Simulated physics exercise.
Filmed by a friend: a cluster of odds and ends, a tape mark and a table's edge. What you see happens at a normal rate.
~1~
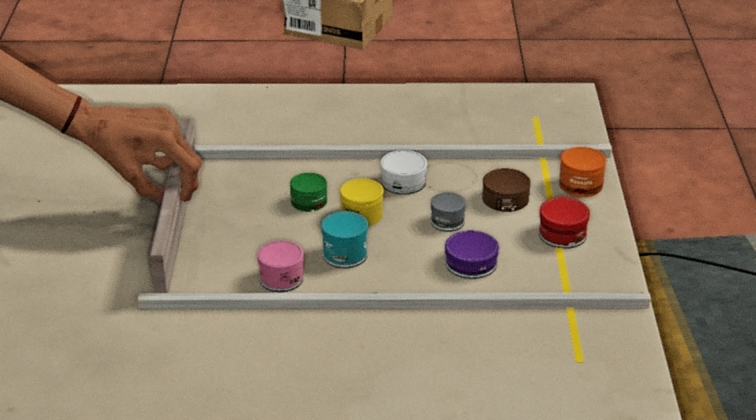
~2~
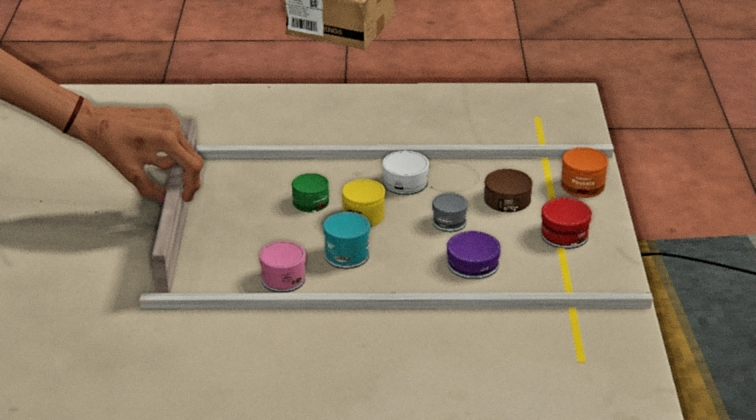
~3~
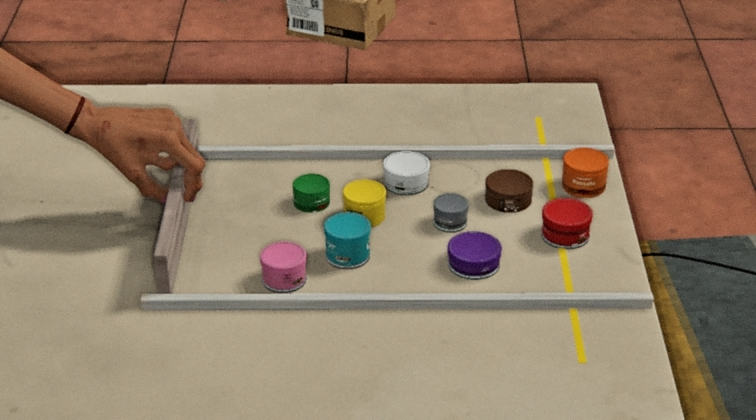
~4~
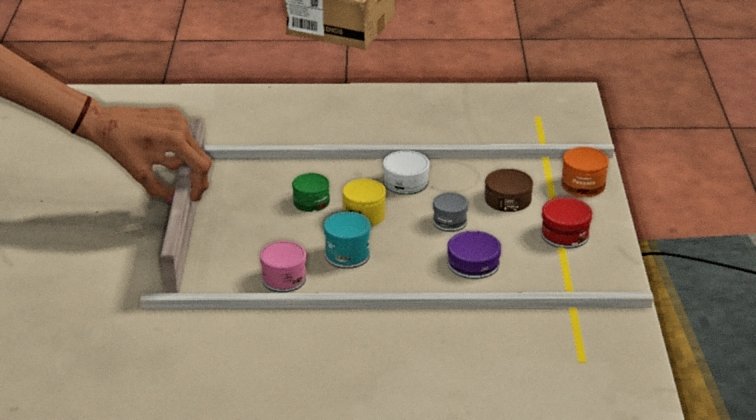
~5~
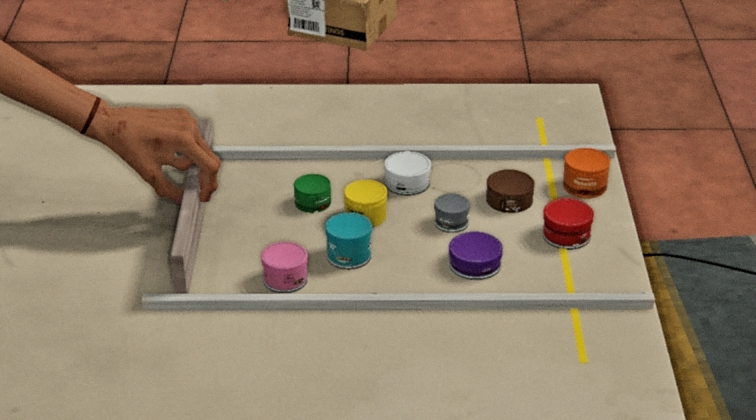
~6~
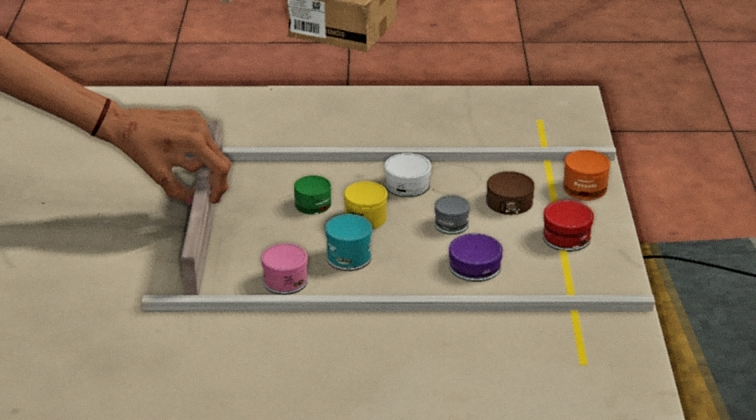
A hand on the left slid an upright board a short way to the right between two pale rails, while the scattered colourful tubs on the table stayed almost exactly where they were.
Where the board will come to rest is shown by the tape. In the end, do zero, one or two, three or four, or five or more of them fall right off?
Drops: A single one or a pair.
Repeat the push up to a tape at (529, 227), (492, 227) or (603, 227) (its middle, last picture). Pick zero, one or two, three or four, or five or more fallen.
Lab note - count per position: None; zero; 5 or more.
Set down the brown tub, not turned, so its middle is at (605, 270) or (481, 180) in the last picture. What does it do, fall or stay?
Order of tries: Off, on.
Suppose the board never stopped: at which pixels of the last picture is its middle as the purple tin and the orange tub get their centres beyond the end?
The middle would be close to (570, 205) and then close to (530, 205).
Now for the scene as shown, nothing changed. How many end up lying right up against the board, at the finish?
Contact count: 5.
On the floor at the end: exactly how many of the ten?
Altogether the count is 1.
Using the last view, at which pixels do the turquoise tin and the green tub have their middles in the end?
Final pixels, roughly: (588, 243) for the first, (573, 195) for the other.
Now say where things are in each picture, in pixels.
In the first frame, orange tub (582, 172); red tin (564, 223); brown tub (506, 190); board (175, 203); tape (555, 224).
In the second frame, red tin (566, 223); pink pot (283, 267).
In the third frame, brown tub (509, 191); grey tin (451, 213).
In the fourth frame, orange tub (585, 172); white tin (406, 173).
In the fifth frame, red tin (568, 224); purple tin (475, 256).
In the sixth frame, orange tub (586, 175); red tin (568, 226); brown tub (510, 193); board (204, 205); tape (559, 227).
A little later, none off yet; orange tub at rest near (586, 175); red tin at rest near (568, 226); brown tub at rest near (510, 193).
When it is over, the number that fall off is one or two; down, orange tub.
